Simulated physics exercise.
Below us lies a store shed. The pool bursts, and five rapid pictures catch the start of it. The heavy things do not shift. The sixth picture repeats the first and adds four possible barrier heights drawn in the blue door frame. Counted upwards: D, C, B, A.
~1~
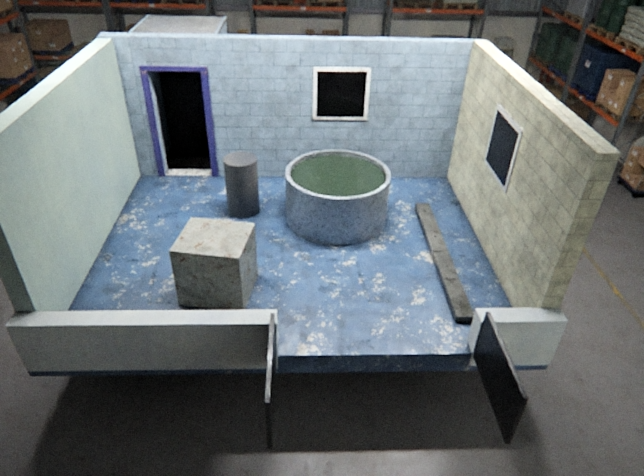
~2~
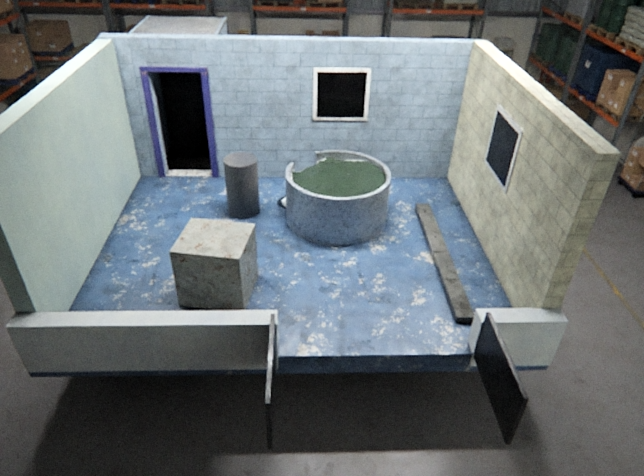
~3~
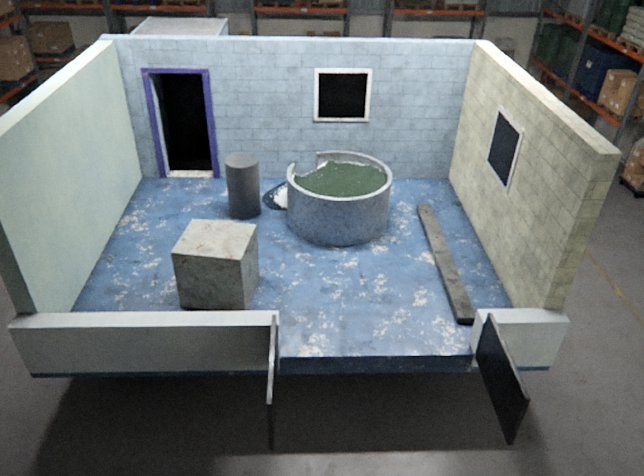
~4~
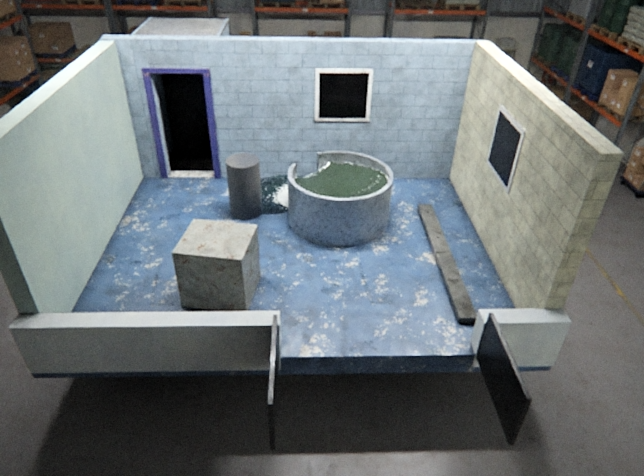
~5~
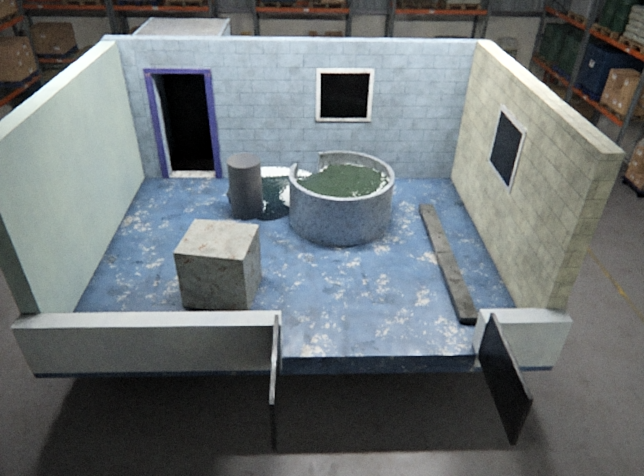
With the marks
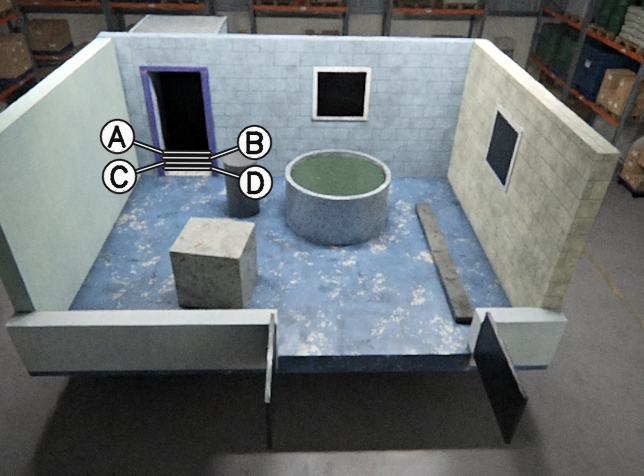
Green water leaks from the round pool's back left side and spreads behind the grey cylinder.
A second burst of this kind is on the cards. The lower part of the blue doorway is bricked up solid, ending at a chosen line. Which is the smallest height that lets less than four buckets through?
D will do.
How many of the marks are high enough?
All four.
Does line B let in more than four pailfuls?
No.
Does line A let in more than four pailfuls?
No, not at all.
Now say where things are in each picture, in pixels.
The first frame shows water in the pool at rest, its middle at (338, 176); foot of the blue doorway at (189, 176); open gate at (378, 306).
In the second frame, 1 % of the ground under water, visible out to (283, 203).
In the third frame, 3 % of the ground under water, visible out to (268, 201).
In the fourth frame, 5 % of the ground under water, visible out to (280, 177).
In the fifth frame, 8 % of the ground under water, visible out to (271, 190).
In white, A at (186, 152); B at (186, 157); C at (187, 163); D at (188, 168); from the bottom up D, C, B, A.
With A, nothing gets over.
With B, nothing gets over.
With C, a splash gets over, under a bucket.
With D, a bucket or two gets in.
